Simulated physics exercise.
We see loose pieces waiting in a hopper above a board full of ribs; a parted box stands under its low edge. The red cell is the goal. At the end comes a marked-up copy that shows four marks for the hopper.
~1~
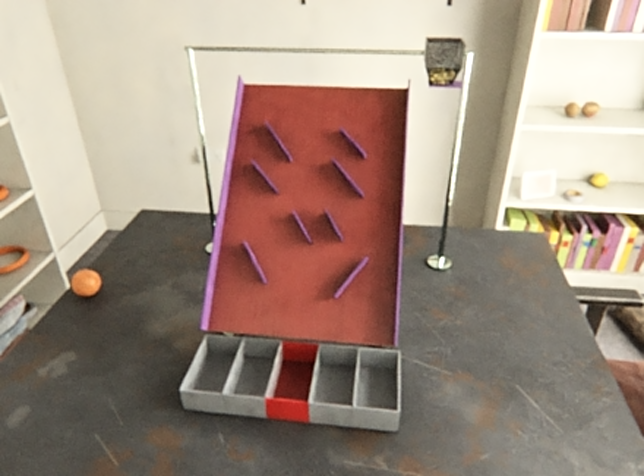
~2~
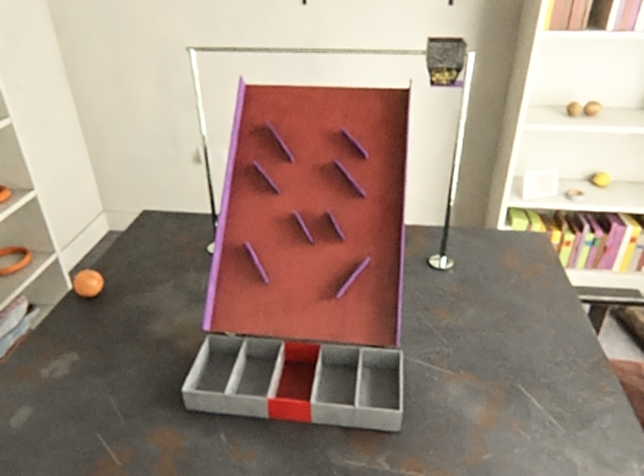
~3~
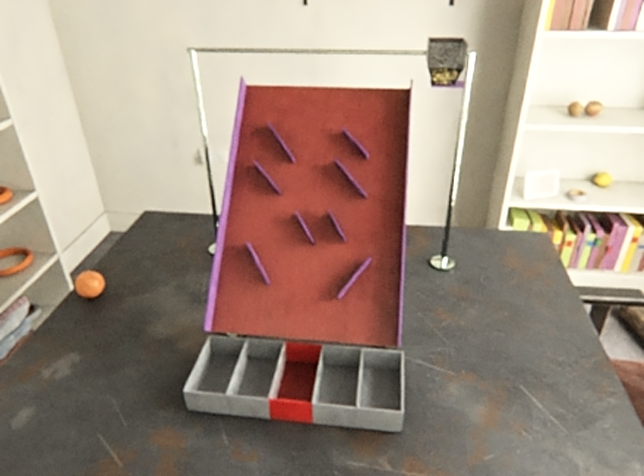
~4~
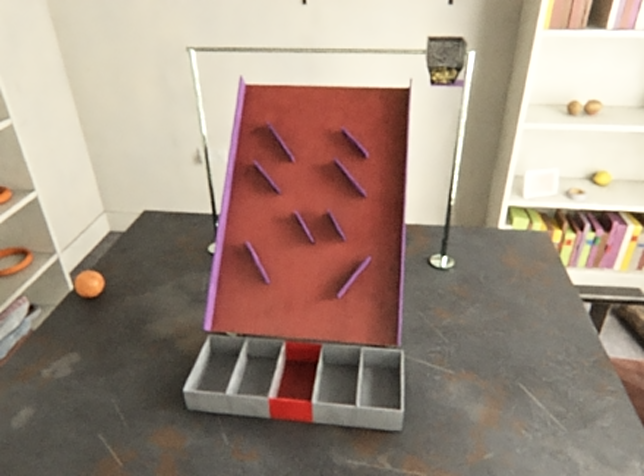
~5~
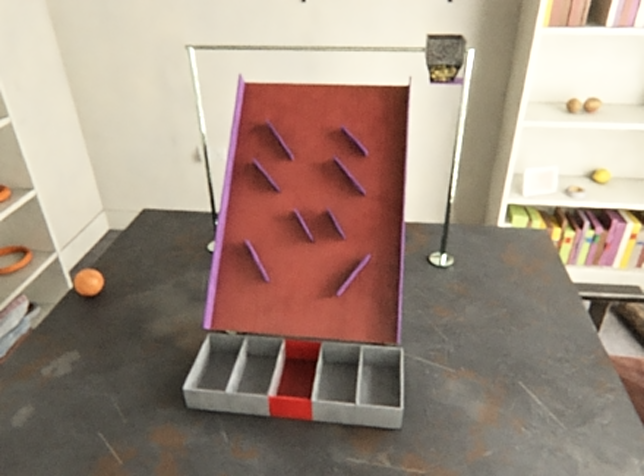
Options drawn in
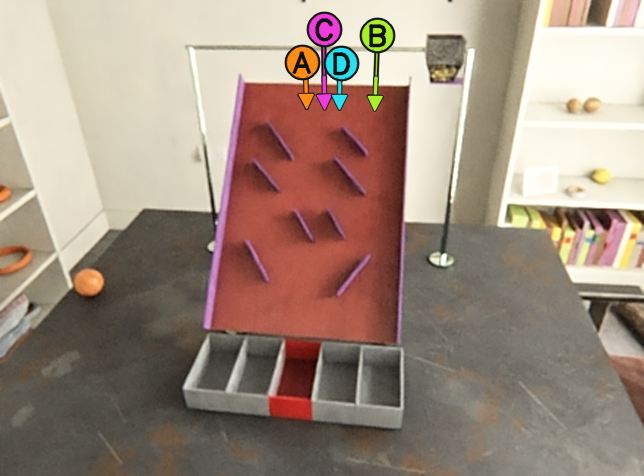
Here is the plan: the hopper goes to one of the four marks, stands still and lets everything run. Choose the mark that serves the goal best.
Use mark A.
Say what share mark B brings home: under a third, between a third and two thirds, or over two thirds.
Under a third.
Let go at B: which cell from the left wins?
The fifth.
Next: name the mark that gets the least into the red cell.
That is mark B.
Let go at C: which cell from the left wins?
The third from the left.
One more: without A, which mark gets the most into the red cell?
C it is.
On the marked copy, mark A meets the board at (306, 103); mark B meets the board at (374, 105); mark C meets the board at (324, 104); mark D meets the board at (339, 104).
Choosing A, about two thirds in the red cell, about a quarter in other cells, a stray few outside the box.
Choosing B, a small part in the red cell, nearly all in other cells.
Choosing C, about half in the red cell, about half in other cells, a stray few outside the box.
Choosing D, about a third in the red cell, about two thirds in other cells.
